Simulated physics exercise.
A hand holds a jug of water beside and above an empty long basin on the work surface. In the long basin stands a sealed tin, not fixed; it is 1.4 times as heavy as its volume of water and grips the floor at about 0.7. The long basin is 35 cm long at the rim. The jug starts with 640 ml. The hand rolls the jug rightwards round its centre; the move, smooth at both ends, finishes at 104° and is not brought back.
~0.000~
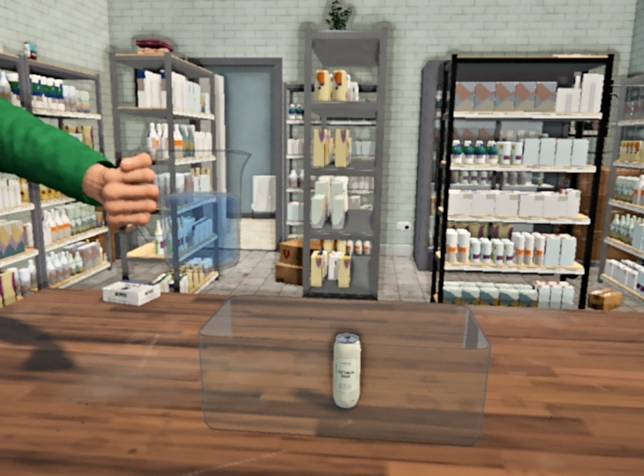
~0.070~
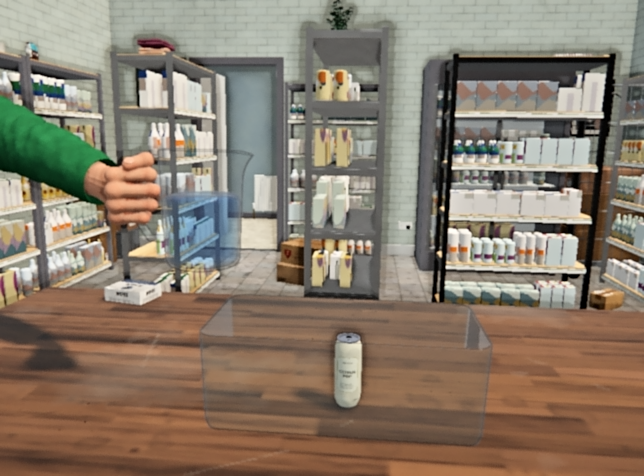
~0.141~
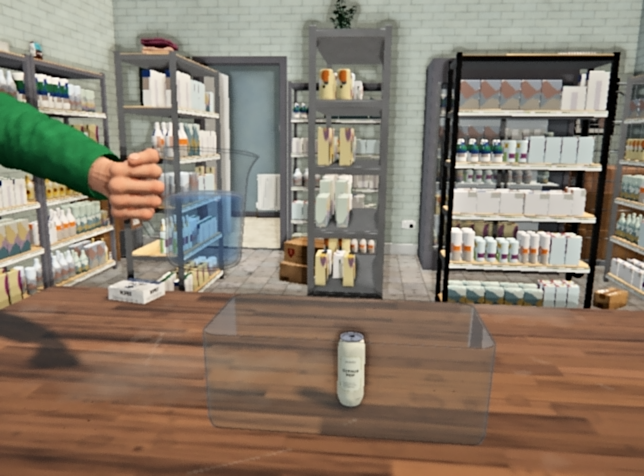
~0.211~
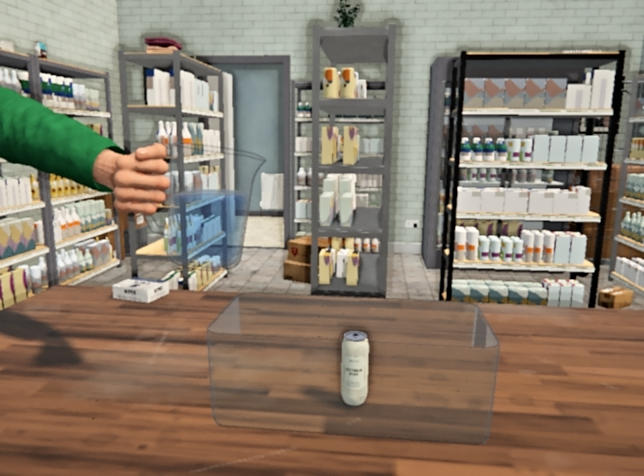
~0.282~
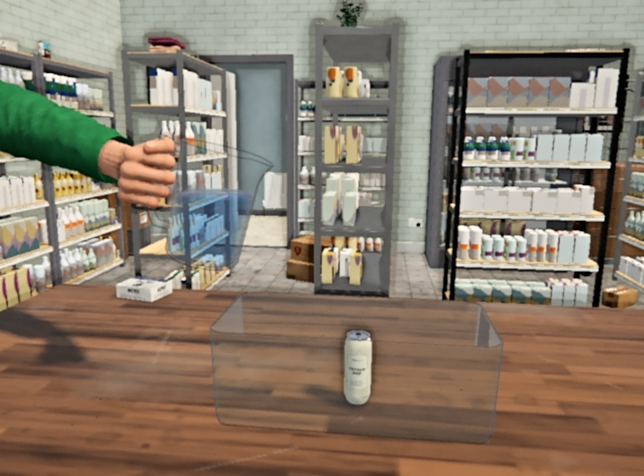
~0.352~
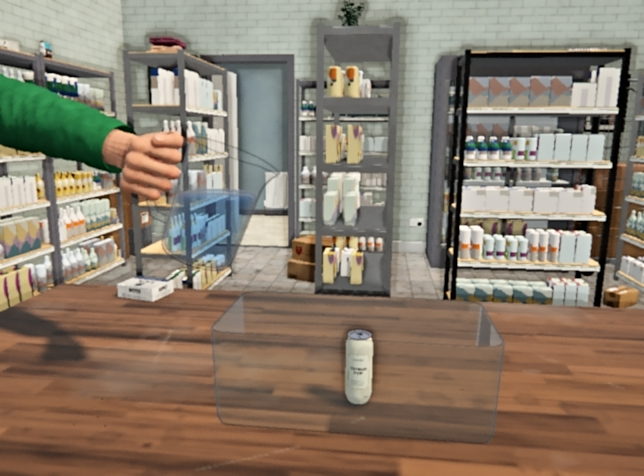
A hand in a green sleeve slowly tilted a clear jug of blue water to the right, gently at first, then further, while a pale can stood by an empty see-through basin on the wooden counter.
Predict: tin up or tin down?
The tin remains upright.
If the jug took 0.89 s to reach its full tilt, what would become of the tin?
The tin stays up.
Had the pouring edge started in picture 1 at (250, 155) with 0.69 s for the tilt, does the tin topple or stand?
Then it remains upright.
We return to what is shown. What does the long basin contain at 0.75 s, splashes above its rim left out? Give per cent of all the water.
Near 0 in a hundred.
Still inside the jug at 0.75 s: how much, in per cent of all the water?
Near 94 in a hundred.
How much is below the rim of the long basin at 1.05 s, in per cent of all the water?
About 38 per cent.
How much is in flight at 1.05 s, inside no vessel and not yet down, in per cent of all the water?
Near 22 in a hundred.
After 0.75 s the tilt is 73° and 93 per cent is still to pour; the tin stands where it began.
After 1.05 s the tilt is 100° and 40 per cent is still to pour; the tin stands where it began.
After 1.36 s the tilt is 104° and 5 per cent is still to pour; the tin stands where it began.
After 1.69 s the tilt is 104° and 0 per cent is still to pour; the tin stands where it began.
In the end the tin stands where it began.
